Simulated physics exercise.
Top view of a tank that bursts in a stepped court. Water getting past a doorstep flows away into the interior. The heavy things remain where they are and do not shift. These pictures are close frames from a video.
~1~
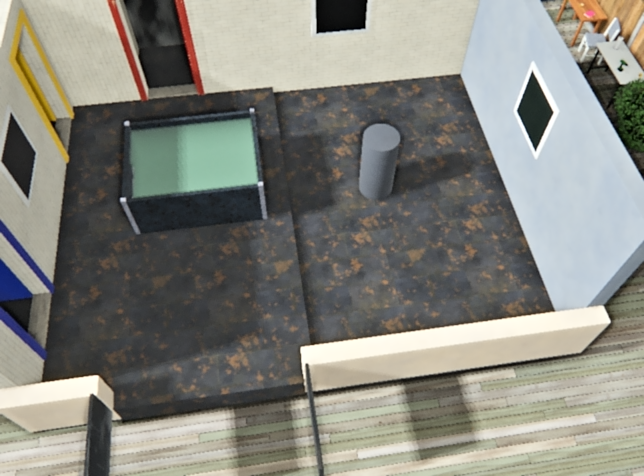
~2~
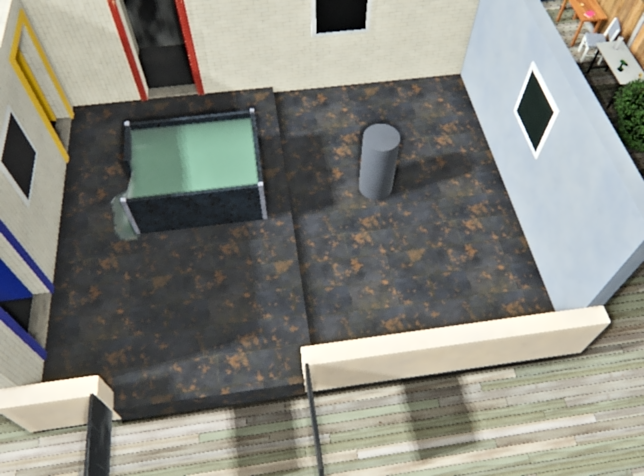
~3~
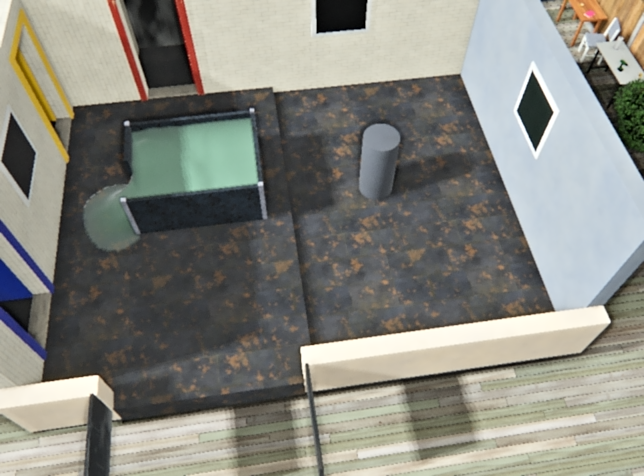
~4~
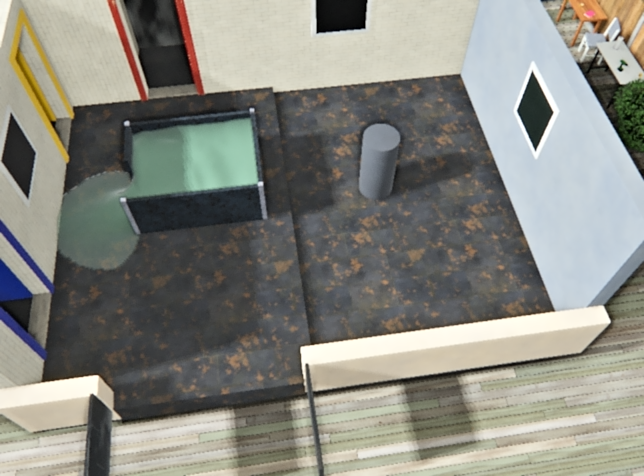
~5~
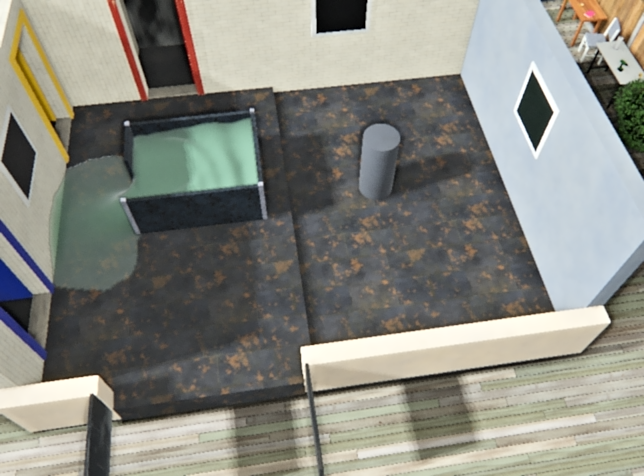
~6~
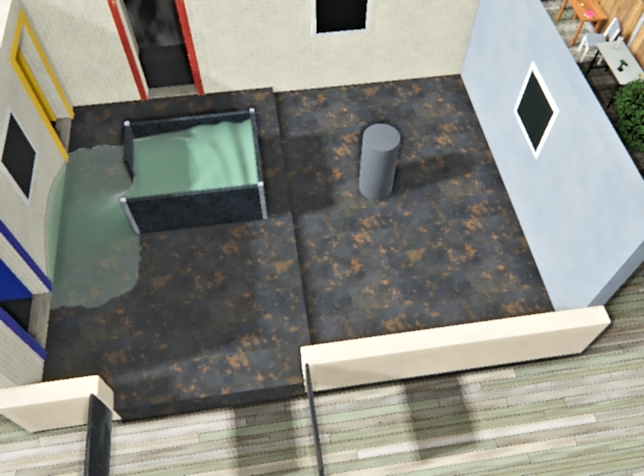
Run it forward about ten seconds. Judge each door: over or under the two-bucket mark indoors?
My call: Blue door, over; red door, over; yellow door, over.
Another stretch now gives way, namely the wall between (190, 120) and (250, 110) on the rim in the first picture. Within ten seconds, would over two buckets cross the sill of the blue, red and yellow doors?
I reckon the blue door will stay beneath the mark, the red door will get past the mark, and the yellow door will get past the mark.
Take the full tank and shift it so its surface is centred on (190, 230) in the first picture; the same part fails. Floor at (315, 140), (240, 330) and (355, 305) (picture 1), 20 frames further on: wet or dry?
First one stays unwetted, next one gets inundated, last one gets inundated.
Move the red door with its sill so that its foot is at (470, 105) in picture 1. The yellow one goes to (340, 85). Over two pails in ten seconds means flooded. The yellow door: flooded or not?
Taken on its own, the yellow door stays beneath the limit.
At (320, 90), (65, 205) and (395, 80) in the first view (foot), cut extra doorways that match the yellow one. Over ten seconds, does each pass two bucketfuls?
Outcome by door - within the limit, past the limit, within the limit.
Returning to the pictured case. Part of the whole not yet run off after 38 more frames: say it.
80 %.
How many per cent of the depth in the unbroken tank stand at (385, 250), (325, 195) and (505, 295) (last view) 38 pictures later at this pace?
Around 2, 0 and 2 percent, in that order.
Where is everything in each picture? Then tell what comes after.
Still water in the tank at (192, 157), in the first picture.
Water pours out at (136, 200) and has run to (134, 237), in the second picture.
The front is at (89, 211), out from the gap at (137, 202), in the third picture.
Water pours out at (137, 203) and has run to (58, 243), in the fourth picture.
The front is at (54, 281), out from the gap at (137, 203), in the fifth picture.
The front is at (52, 302), out from the gap at (137, 203), in the sixth picture.
A moment on, water covers 15 % of the floor; the blue door under two buckets in, the red door not reached, the yellow door wet at the sill, nothing in.
Next, water covers 25 % of the floor; the blue door over two buckets in, the red door wet at the sill, nothing in, the yellow door under two buckets in.
Then, water covers 40 % of the floor; the blue door over two buckets in, the red door under two buckets in, the yellow door under two buckets in.
Later, water covers 75 % of the floor; the blue door over two buckets in, the red door over two buckets in, the yellow door over two buckets in.
In the end, water covers 85 % of the floor; the blue door over two buckets in, the red door over two buckets in, the yellow door over two buckets in.
